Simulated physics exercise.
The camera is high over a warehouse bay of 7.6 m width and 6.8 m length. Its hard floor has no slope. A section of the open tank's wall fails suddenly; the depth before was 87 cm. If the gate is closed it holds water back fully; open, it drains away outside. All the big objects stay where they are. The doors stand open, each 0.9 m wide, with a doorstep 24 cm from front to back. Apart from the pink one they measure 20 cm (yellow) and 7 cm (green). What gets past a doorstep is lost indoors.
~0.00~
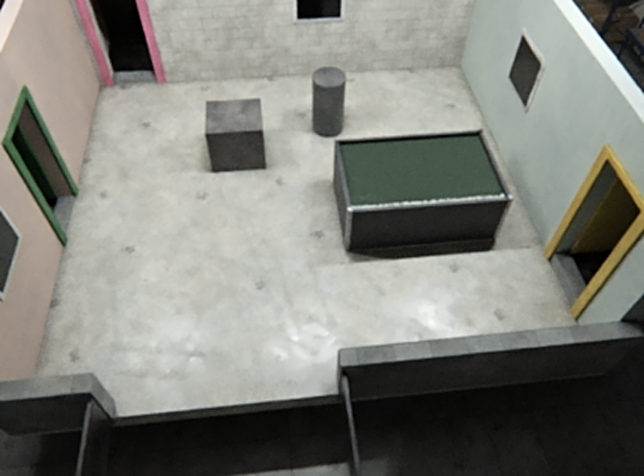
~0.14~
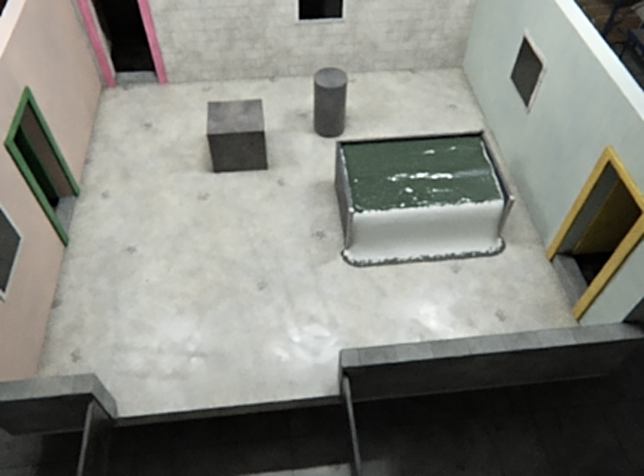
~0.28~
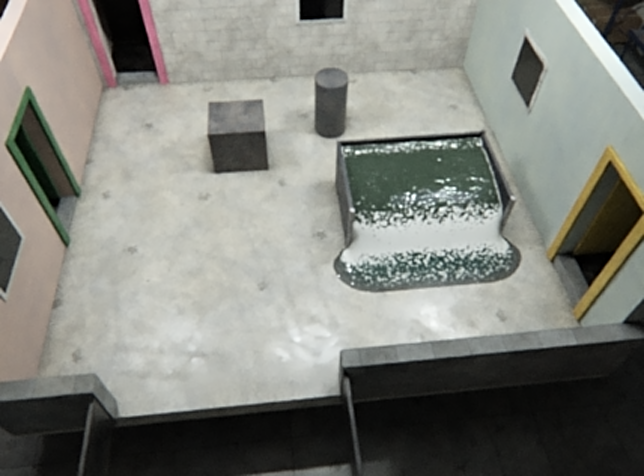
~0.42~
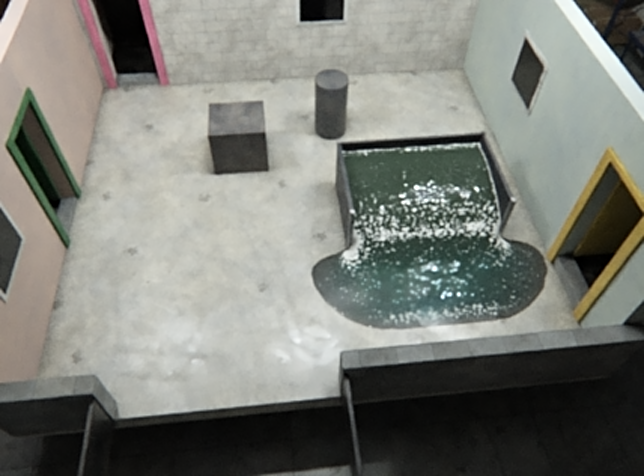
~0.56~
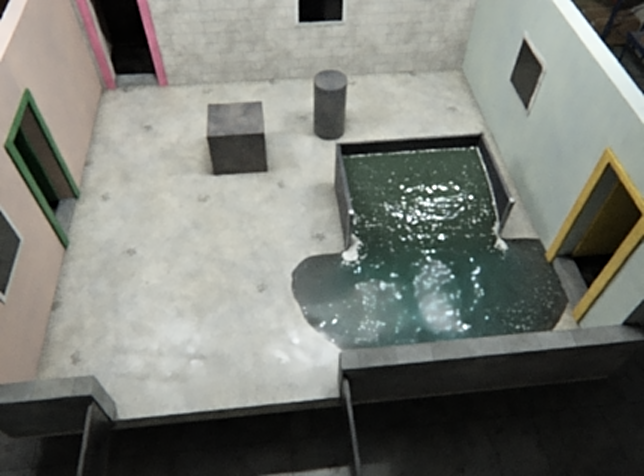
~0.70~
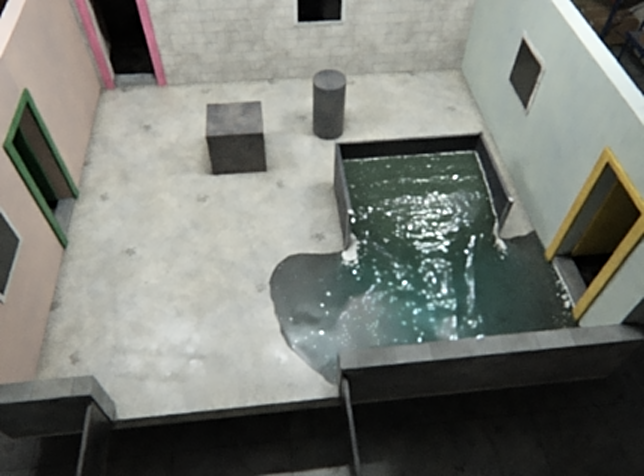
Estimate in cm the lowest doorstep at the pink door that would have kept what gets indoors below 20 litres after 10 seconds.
About 7.5 cm.
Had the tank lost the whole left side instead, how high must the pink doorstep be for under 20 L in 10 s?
About 11.0 cm.
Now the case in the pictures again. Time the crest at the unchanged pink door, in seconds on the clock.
At about 7.0 s.
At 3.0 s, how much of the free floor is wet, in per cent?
Some 40 per cent of it.
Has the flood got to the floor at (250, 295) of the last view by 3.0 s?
It is under water.
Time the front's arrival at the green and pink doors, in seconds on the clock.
Green 3.8 s, pink 6.0 s.
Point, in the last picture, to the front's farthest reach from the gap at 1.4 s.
Near (212, 391).
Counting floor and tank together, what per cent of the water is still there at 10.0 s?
Roughly 78 in a hundred.
After 1.4 s water covers 20 % of the floor, deepest (61 cm) near (578, 354); it has not reached the pink door.
After 3.0 s water covers 40 % of the floor, deepest (27 cm) near (552, 269); it has not reached the pink door.
After 10.0 s water covers 90 % of the floor, deepest (11 cm) near (91, 132); 9 cm at the pink door, 0 litres in over its 12 cm doorstep.
At the pink door as built, the water arrived by 6.2 s and peaked near 12 cm at 7.2 s.
Run again over the same 10 s with other heights there, 29 litres in over 6.5 cm, 8 litres over 9 cm. The limit of 20 litres is kept from about 7.5 cm up.
